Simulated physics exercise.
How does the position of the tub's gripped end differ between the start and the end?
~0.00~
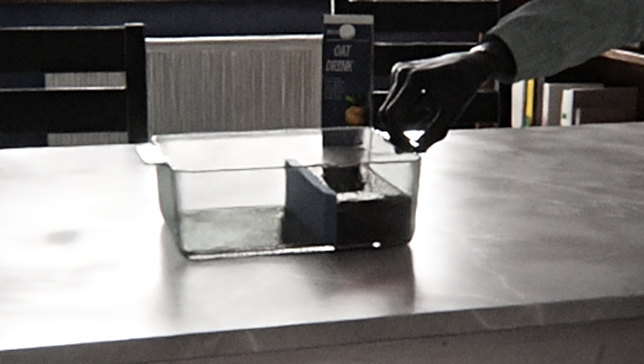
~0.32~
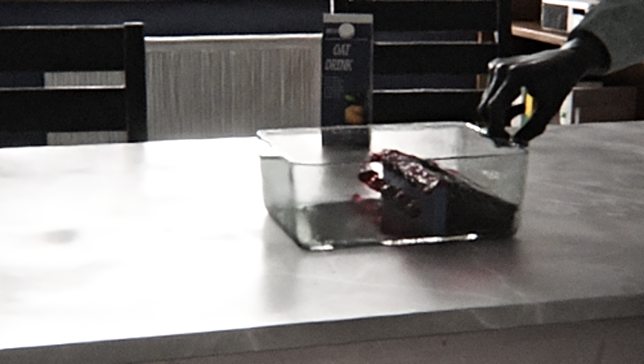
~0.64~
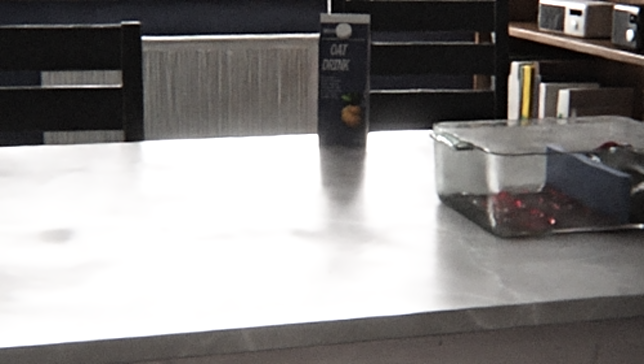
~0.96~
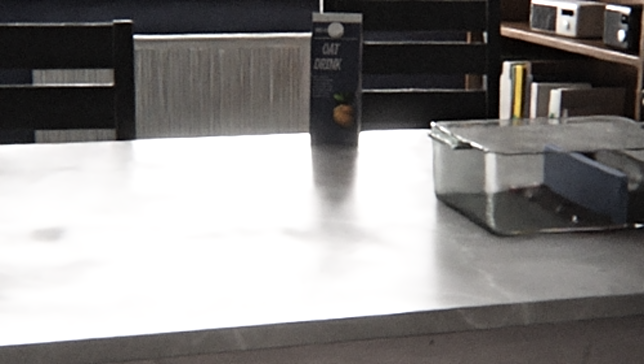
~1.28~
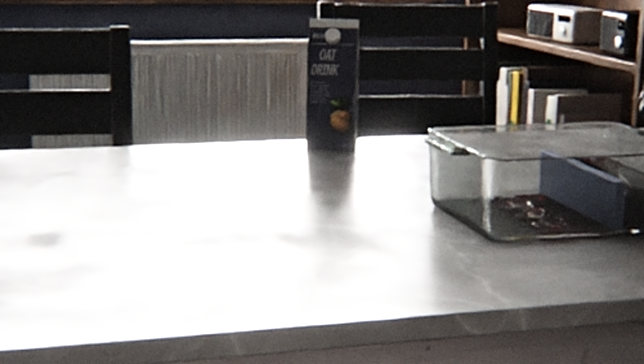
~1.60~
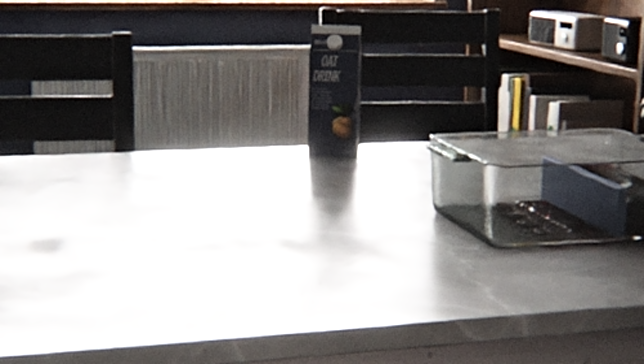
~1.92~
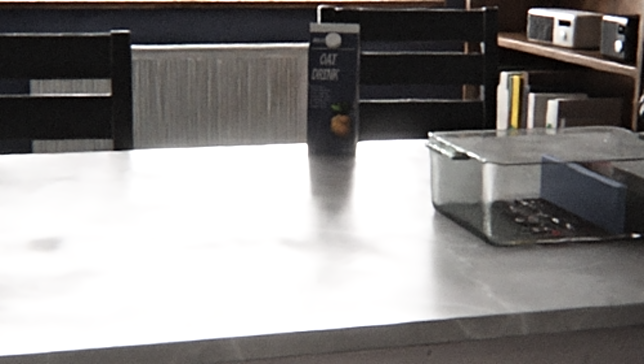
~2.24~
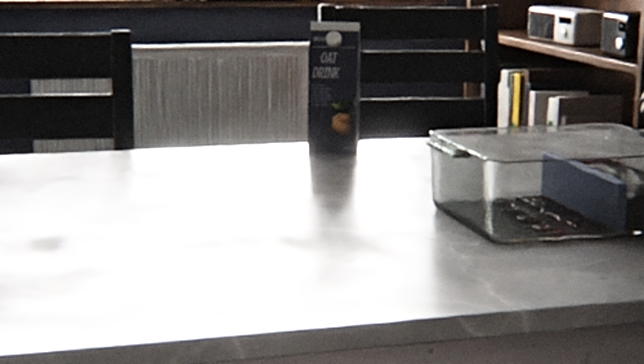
At the start the gripped end is right of the middle of the view, near the oat drink carton. By the end it has moved far to the right, out of view past the right edge.
